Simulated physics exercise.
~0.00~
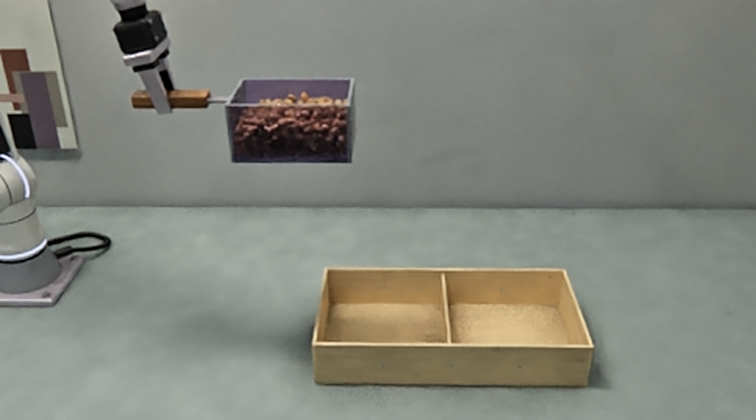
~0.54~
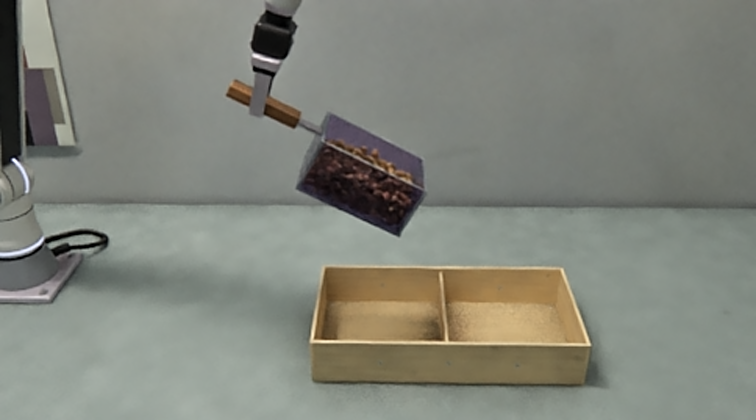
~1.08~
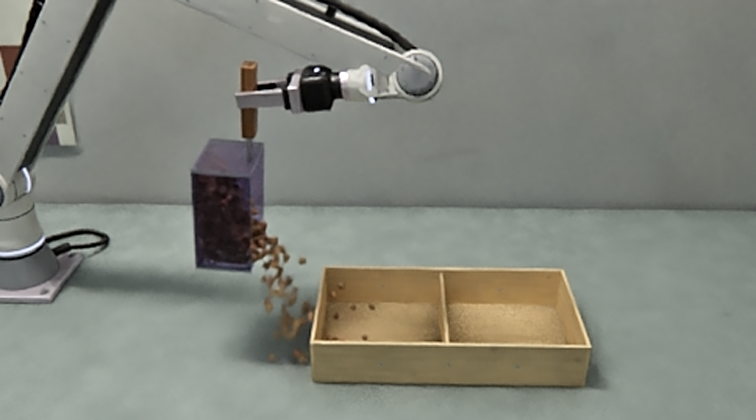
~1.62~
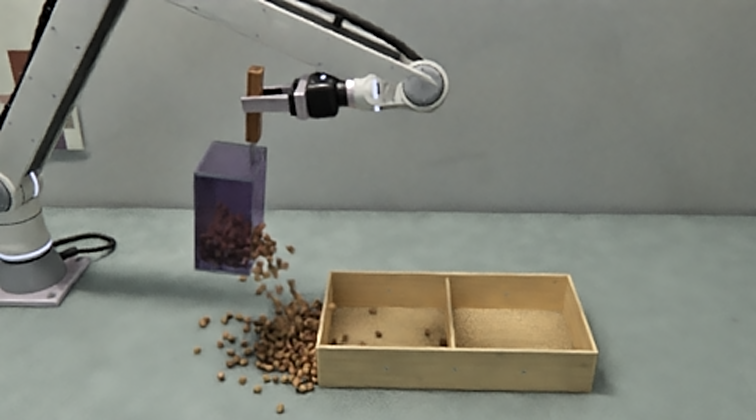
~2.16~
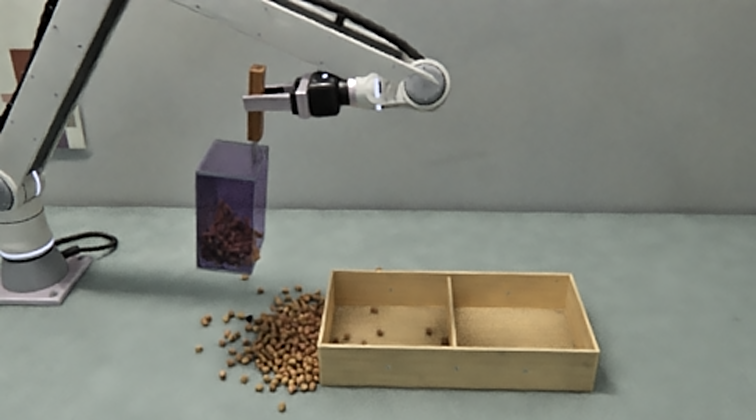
At the start, a robot arm holds a clear purple-tinted box of brown beans by its wooden handle, above and to the left of a two-part wooden crate. The arm lowers the box toward the crate and tips it forward, with the beans still inside. It then swings the box back to the left and turns it upright on its end, and beans start spilling out beside the crate. Most land in a spreading pile on the table against the crate's left side, while a few drop into the left compartment. Finally, the box hangs still with some beans left inside.
